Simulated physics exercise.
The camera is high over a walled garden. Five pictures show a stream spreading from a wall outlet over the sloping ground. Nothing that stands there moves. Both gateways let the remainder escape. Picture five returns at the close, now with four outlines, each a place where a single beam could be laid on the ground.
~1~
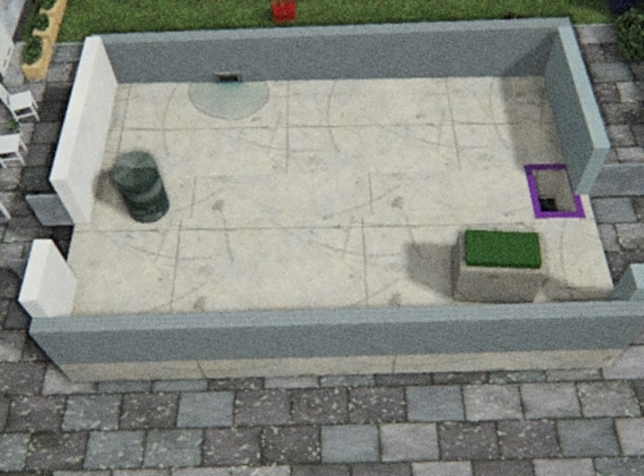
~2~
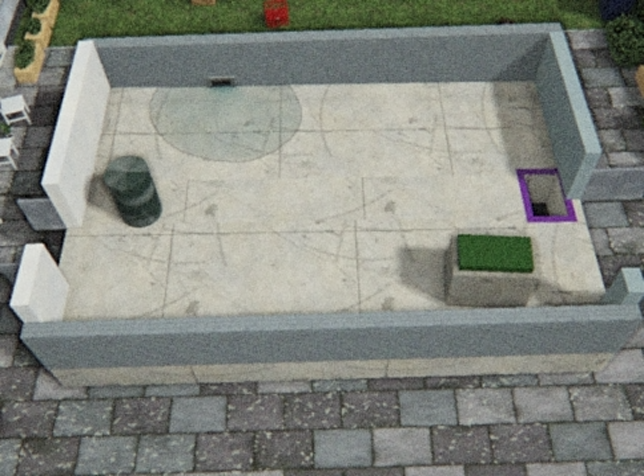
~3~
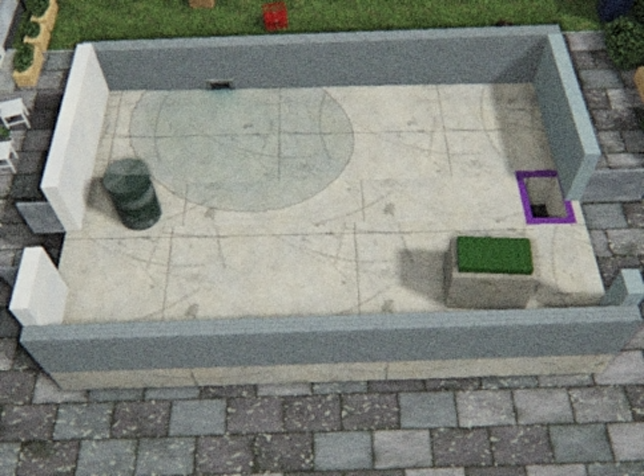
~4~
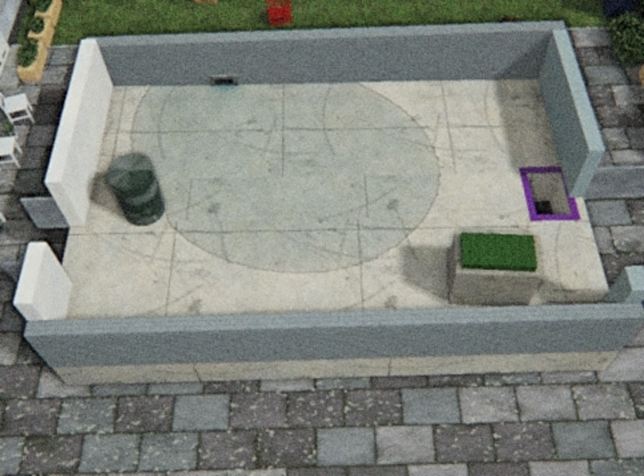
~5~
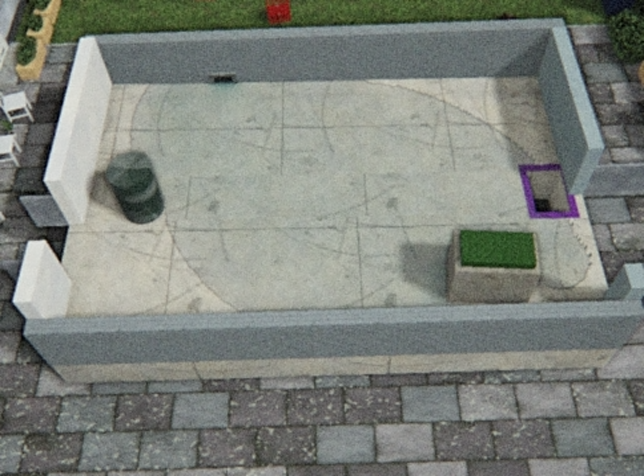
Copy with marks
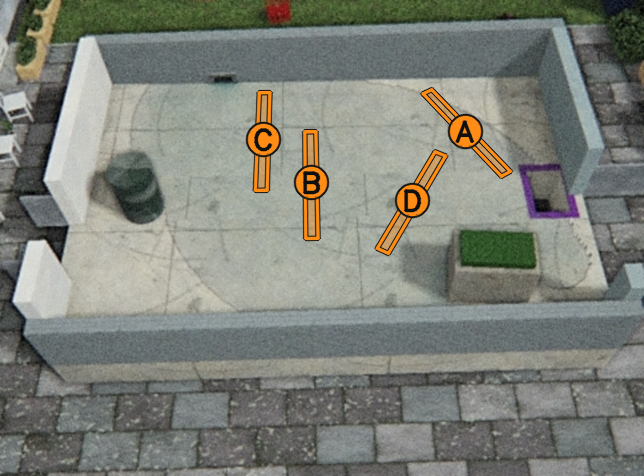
A walled rectangular yard with a pale paved floor, ringed by dark paving and a strip of grass, is seen from high above. A dark green barrel stands at left, a green-topped block at lower right, and a purple-edged square pit at right. From a small outlet in the back wall, a thin sheet of water spreads across the floor and reaches the pit, while the view shifts very slightly.
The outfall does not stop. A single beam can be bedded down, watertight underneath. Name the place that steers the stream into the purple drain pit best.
D beats the others.
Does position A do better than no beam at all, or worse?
Position A is worse.
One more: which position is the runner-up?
B it is.
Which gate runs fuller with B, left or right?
The right one.
In orange, A from (427, 91) to (505, 173); B from (311, 238) to (310, 131); C from (261, 190) to (264, 92); D from (382, 250) to (440, 153).
Choosing A, about 15 % of the stream goes into the purple drain pit, about 84 % out by the gates.
Choosing B, about 24 % of the stream goes into the purple drain pit, about 76 % out by the gates.
Choosing C, about 19 % of the stream goes into the purple drain pit, about 81 % out by the gates.
Choosing D, about 40 % of the stream goes into the purple drain pit, about 60 % out by the gates.
